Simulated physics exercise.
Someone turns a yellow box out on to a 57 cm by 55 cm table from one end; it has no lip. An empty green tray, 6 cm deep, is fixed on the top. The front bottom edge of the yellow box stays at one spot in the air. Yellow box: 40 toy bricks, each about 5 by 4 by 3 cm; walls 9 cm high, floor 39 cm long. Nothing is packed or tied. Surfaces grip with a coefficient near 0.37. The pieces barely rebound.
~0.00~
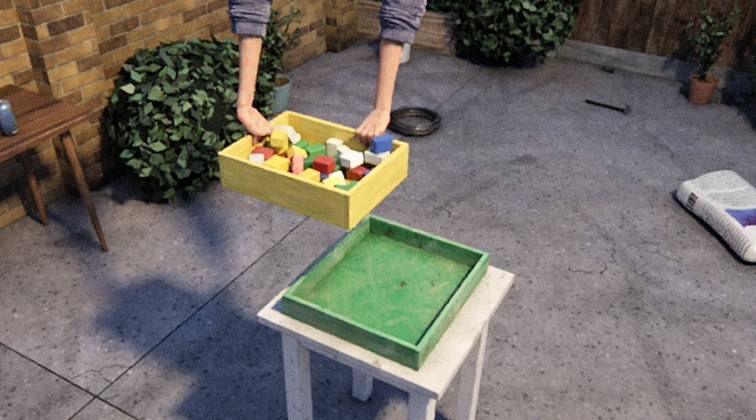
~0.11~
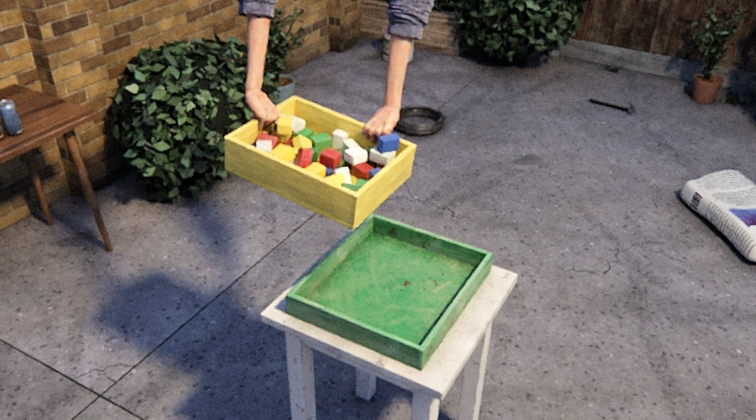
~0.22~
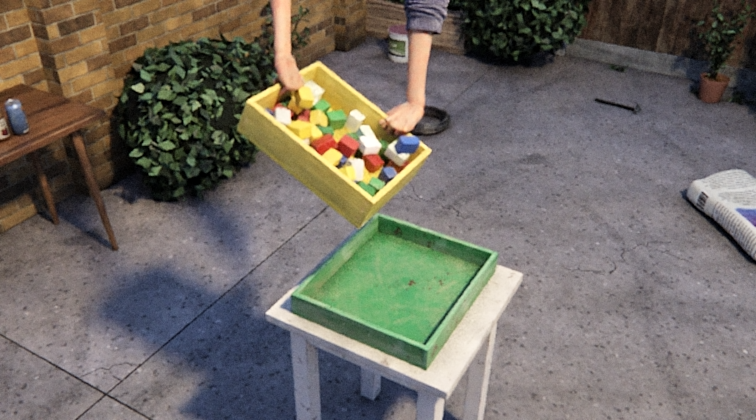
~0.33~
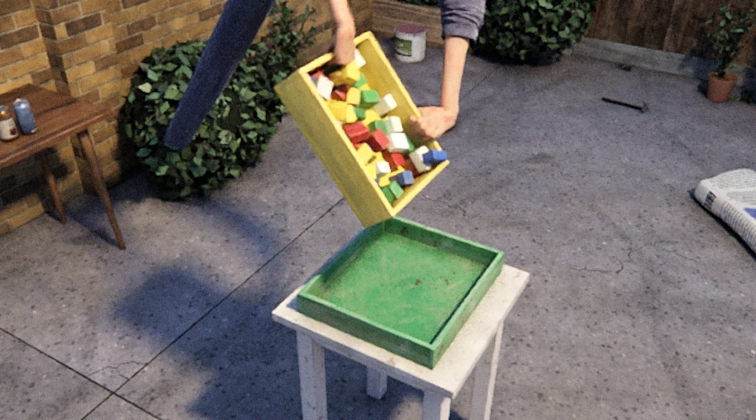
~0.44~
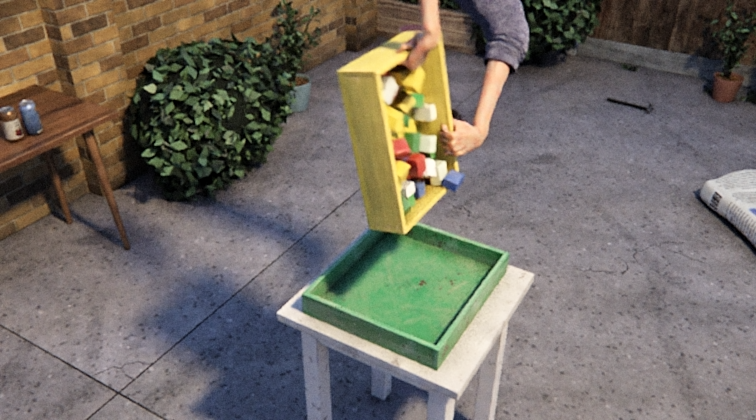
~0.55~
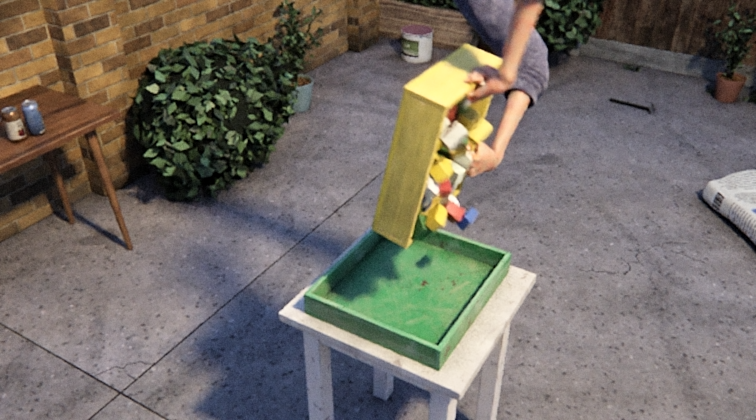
On a paved patio, hands tilt a yellow box of colourful blocks above a green tray.
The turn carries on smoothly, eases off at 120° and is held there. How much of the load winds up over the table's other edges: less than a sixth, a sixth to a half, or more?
Under a sixth of the toy bricks end over the table's other edges.
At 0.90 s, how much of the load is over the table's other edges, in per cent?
About 0 per cent.
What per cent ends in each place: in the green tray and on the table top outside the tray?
About 35 and 0 per cent.
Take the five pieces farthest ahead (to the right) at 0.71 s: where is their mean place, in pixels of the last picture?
Near (549, 257).
After 0.71 s, tilt 120°; 7 still in the yellow box, 2 in the green tray, 3 on the table top outside the tray and 28 in the air.
After 0.90 s, tilt 120°; 9 in the green tray, 5 on the table top outside the tray, 21 over the right end of the table and 5 in the air.
After 1.17 s, tilt 120°; 14 in the green tray, 1 on the table top outside the tray and 25 over the right end of the table.
Outcome (at 1.52 s), 14 in the green tray, 1 on the table top outside the tray and 25 over the right end of the table. Asked share, 0 of 40, 0 per cent.
